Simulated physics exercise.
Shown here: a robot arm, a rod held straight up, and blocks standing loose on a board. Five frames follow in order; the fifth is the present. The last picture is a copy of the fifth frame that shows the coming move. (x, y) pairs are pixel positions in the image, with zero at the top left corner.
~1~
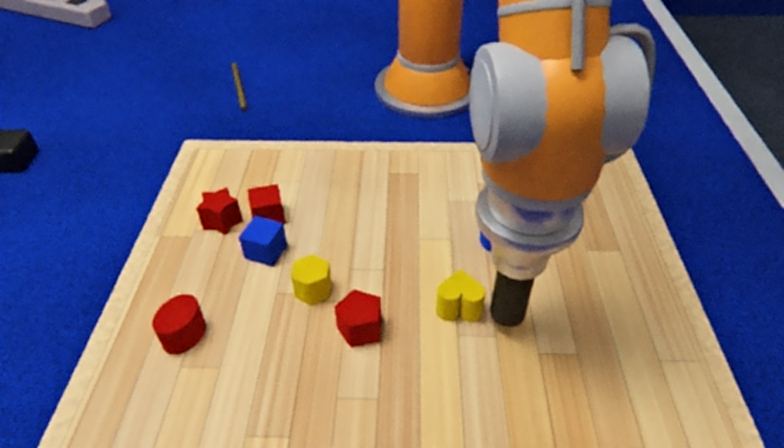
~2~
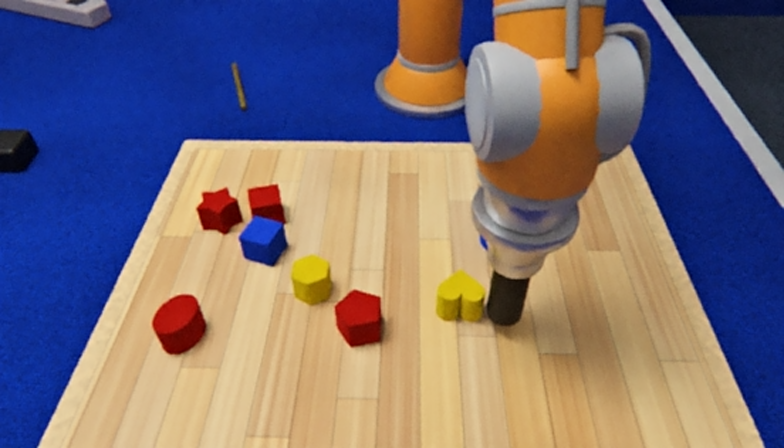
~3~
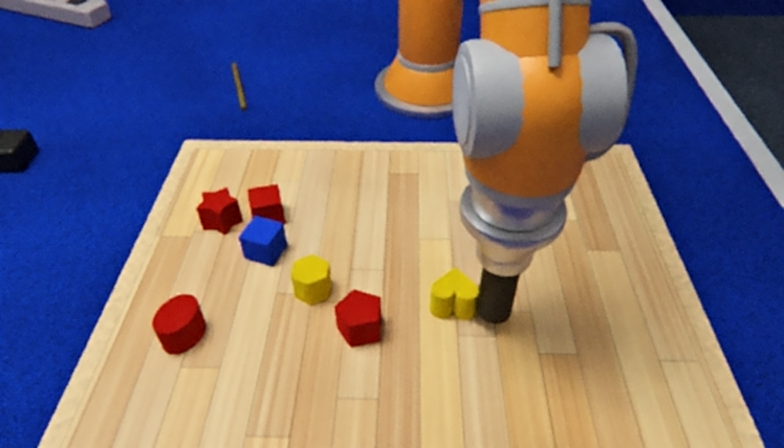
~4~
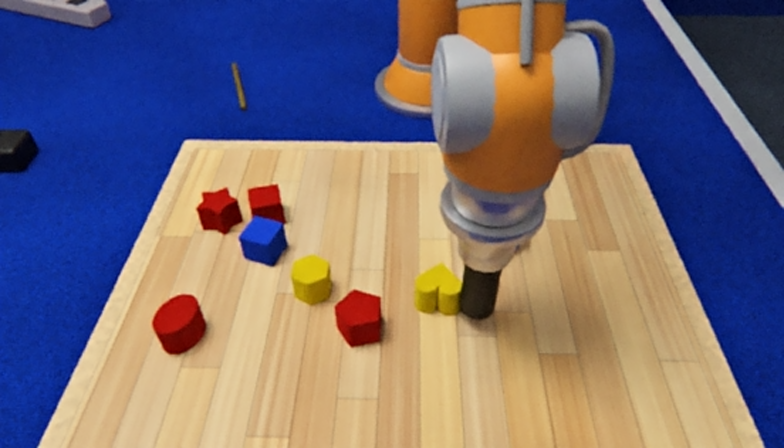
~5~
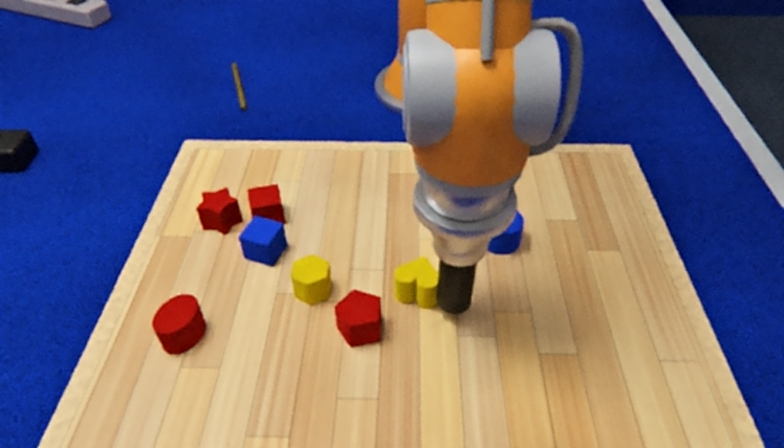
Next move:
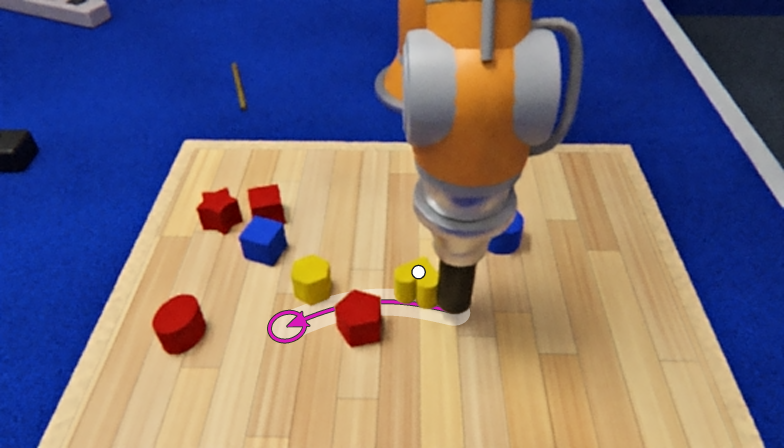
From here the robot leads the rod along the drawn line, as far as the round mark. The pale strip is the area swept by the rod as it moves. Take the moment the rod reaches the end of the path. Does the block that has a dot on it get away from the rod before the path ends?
In short: Yes.
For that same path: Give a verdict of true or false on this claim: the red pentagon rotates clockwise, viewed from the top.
Answer: False.
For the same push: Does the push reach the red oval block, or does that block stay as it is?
It holds its position.
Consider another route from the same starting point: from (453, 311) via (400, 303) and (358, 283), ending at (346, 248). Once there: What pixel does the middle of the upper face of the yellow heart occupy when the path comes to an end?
The centre of its top will be at (372, 213).
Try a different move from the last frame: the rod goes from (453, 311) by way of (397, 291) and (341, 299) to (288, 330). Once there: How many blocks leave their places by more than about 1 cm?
Moved: 2.
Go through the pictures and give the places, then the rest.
Rod tip (507, 313); block tops, red oval block (175, 313); yellow six-sided block (310, 268); red pentagon (359, 307); yellow heart (461, 287), in the first picture.
Rod (504, 312); blocks unchanged, in the second picture.
Rod (494, 310); yellow heart (455, 285), in the third picture.
Rod (477, 306); yellow heart (439, 280), in the fourth picture.
Rod (454, 301); red oval block (175, 313); yellow six-sided block (310, 268); red pentagon (359, 307); yellow heart (419, 272), in the fifth picture.
Path on the board, from (453, 311) by way of (397, 302) and (341, 307) to (287, 326); the dot is on the yellow heart.
On the path given first. One third of the way, rod (396, 291); yellow heart (381, 254), turned 55° clockwise.
Two thirds of the way, rod (339, 297); red pentagon (346, 315), turned 35° anticlockwise; yellow heart (372, 252), turned 90° clockwise.
At the end, rod (285, 316); red oval block in place; yellow six-sided block (298, 267), turned 40° clockwise; red pentagon (346, 316), turned 40° anticlockwise; yellow heart (372, 252), turned 90° clockwise.
